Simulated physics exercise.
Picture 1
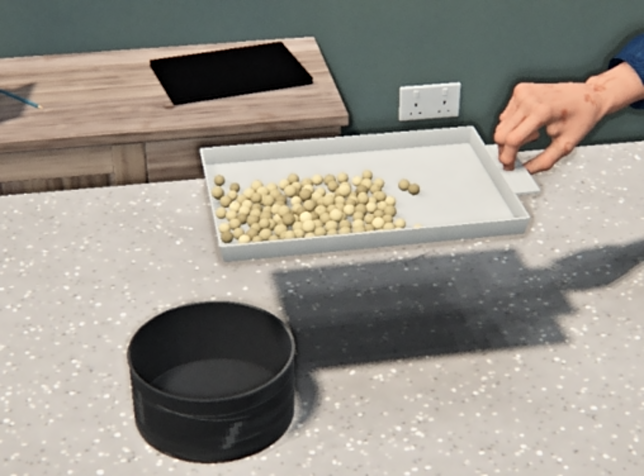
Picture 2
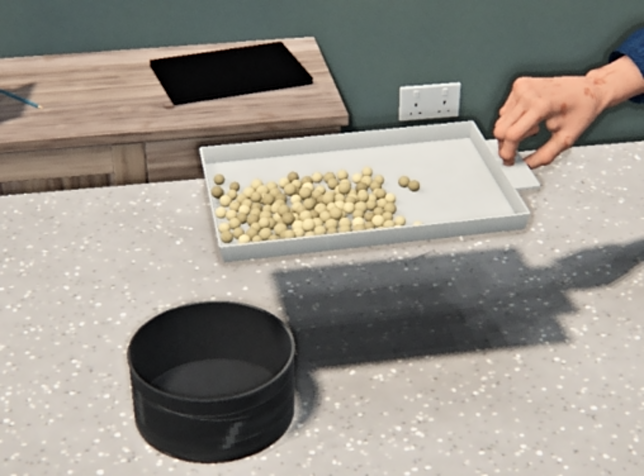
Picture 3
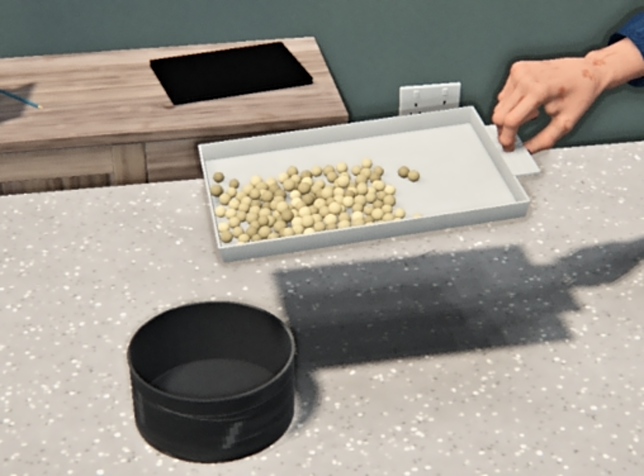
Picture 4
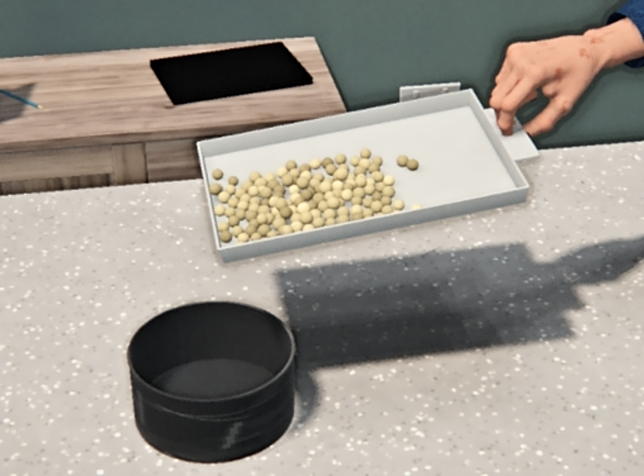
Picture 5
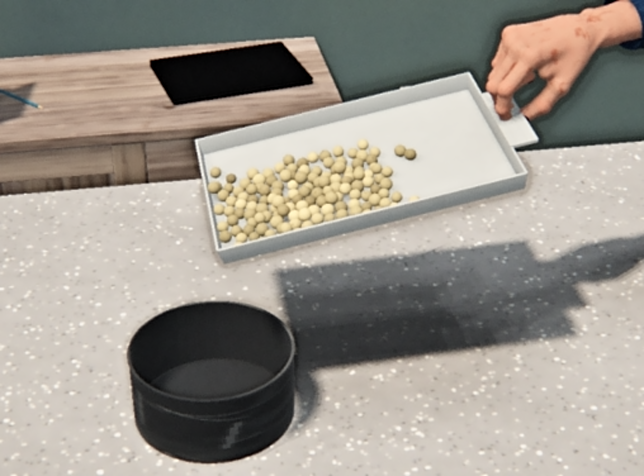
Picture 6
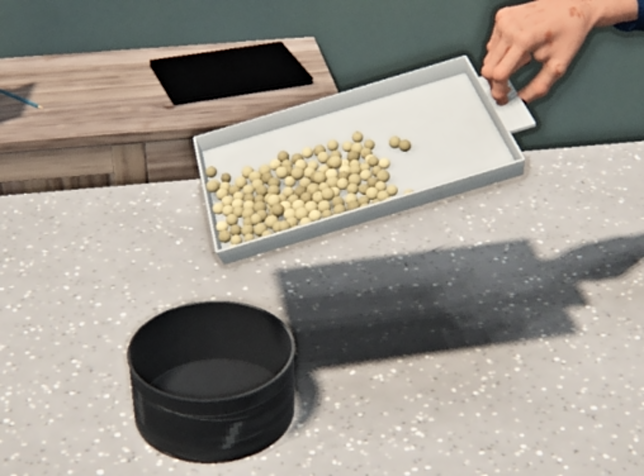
A shallow white tray holding many small, round, pale yellow-beige pieces tilts gradually, its right end rising while its left end stays nearly level above a speckled pale counter, seen from slightly above. A hand in a dark blue sleeve grips the tab at the right, lifting it as the pieces stay clustered toward the left. A round black pot sits still at lower left, before a wooden surface and dark green wall.
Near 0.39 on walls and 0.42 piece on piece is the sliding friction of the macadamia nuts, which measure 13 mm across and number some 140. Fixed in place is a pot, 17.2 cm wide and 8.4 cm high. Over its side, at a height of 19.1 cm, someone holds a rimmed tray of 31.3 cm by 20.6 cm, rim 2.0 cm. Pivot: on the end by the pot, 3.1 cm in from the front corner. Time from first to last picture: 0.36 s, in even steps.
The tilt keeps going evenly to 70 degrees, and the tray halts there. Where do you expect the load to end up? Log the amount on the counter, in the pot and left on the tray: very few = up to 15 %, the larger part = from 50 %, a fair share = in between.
Log: Counter = very few; pot = very few; tray = the larger part.
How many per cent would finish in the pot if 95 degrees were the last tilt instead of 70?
Roughly 85 %.
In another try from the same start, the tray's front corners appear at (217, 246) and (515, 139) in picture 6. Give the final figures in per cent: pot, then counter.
Split: Pot = 0, counter = 0.
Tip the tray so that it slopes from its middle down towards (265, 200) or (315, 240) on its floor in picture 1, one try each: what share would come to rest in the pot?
That would be close to 0 per cent, then close to 35 per cent.
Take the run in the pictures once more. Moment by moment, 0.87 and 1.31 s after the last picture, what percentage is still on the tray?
In order, near 100 and near 95.
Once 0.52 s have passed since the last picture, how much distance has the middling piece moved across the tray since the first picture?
Roughly 1 cm.
Then, 0.52 s after the last picture, tilt 41 degrees; the tray holds 100 %, the pot 0 %.
Then, 0.87 s after the last picture, tilt 59 degrees; the tray holds 100 %, the pot 0 %.
Then, 1.31 s after the last picture, tilt 70 degrees; the tray holds 95 %, the pot 5 %.
In the end, counter 0 %, pot 5 %, tray 95 %.
